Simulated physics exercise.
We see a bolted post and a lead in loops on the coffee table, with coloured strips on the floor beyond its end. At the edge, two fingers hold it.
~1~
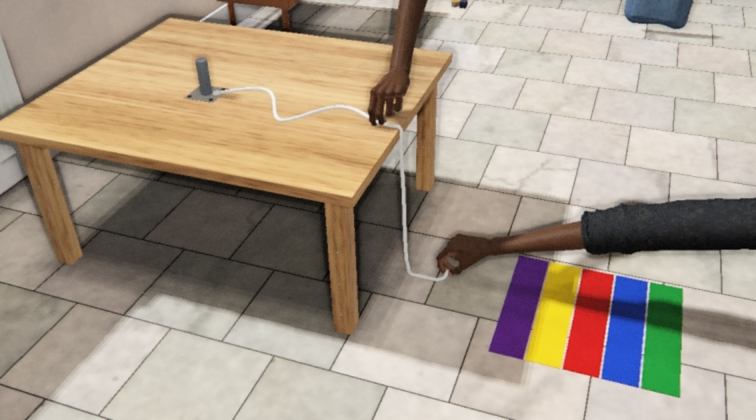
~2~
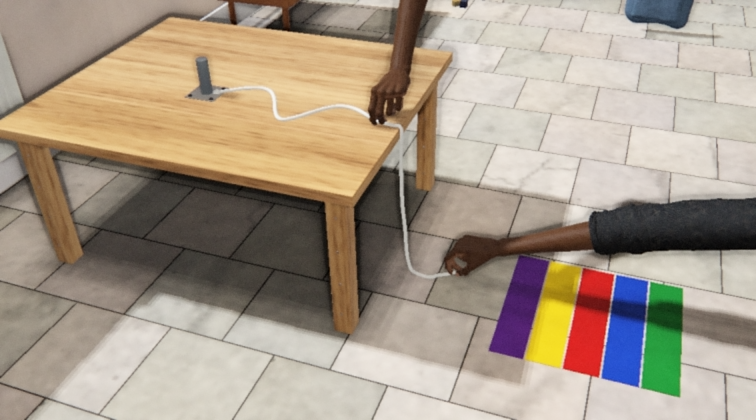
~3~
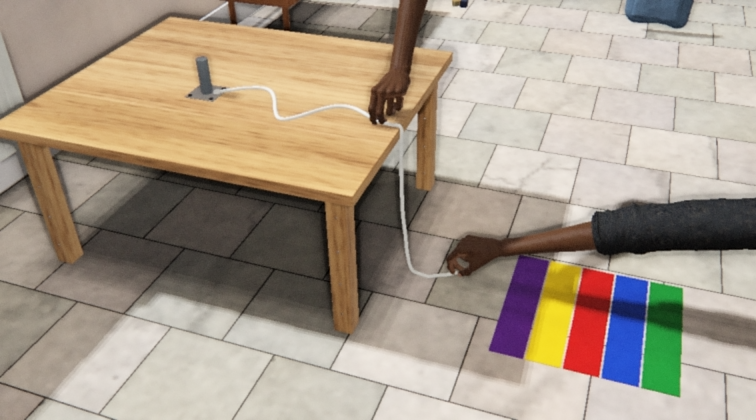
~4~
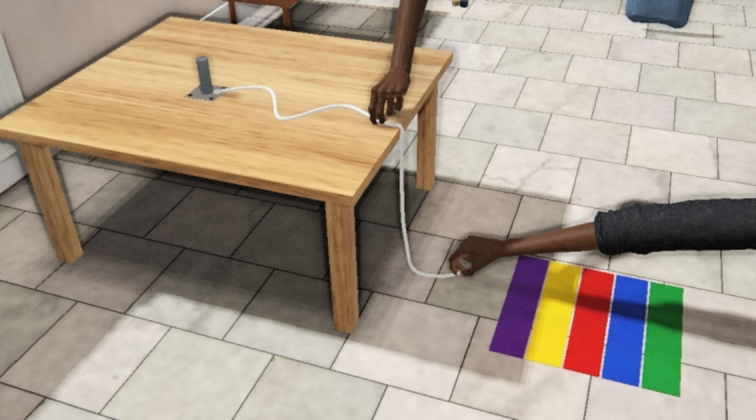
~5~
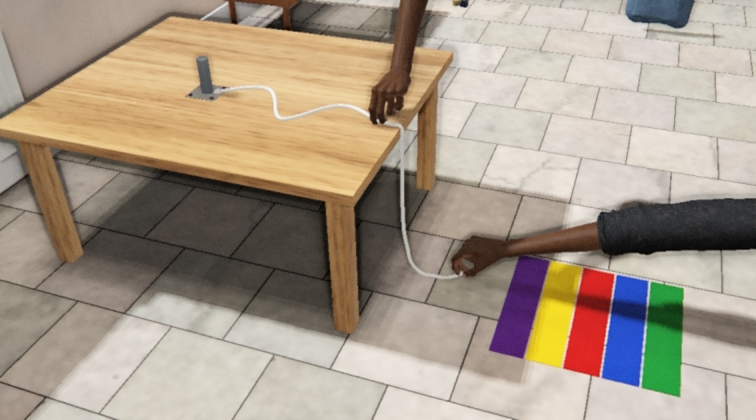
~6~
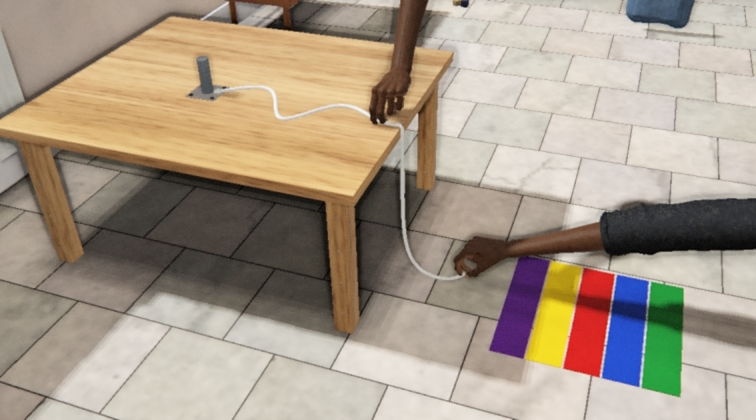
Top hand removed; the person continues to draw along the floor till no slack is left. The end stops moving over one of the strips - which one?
The blue strip.
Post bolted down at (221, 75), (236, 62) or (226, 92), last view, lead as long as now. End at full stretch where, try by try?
Around (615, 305), (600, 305) and (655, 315).
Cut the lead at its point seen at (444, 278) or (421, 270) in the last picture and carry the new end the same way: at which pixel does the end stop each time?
Going through both, you get (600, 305) and then (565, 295).
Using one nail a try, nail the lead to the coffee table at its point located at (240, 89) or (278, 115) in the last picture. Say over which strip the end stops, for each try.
The end stops on blue and then on red.
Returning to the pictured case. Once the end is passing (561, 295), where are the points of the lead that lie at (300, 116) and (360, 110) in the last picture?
Point 1 - (344, 115); point 2 - (403, 134).
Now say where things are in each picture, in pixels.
In the first frame, end (447, 271); purple (511, 336); yellow (547, 344); red (584, 353); blue (623, 362); green (662, 371).
In the second frame, end (454, 272); lead through (250, 88) (276, 113) (338, 107) (398, 127) (402, 198) (407, 257).
In the third frame, end (457, 273).
In the fourth frame, end (459, 273); lead through (250, 88) (276, 113) (338, 106) (398, 127) (402, 197) (409, 256).
In the fifth frame, end (462, 273).
In the sixth frame, end (464, 274); lead through (251, 88) (277, 113) (339, 106) (399, 127) (403, 197) (411, 257).
Early on, end near (561, 295); over yellow.
Midway, end near (606, 305); over red.
At the end of the slack, end near (632, 310); over blue. It gets as far as the blue strip.
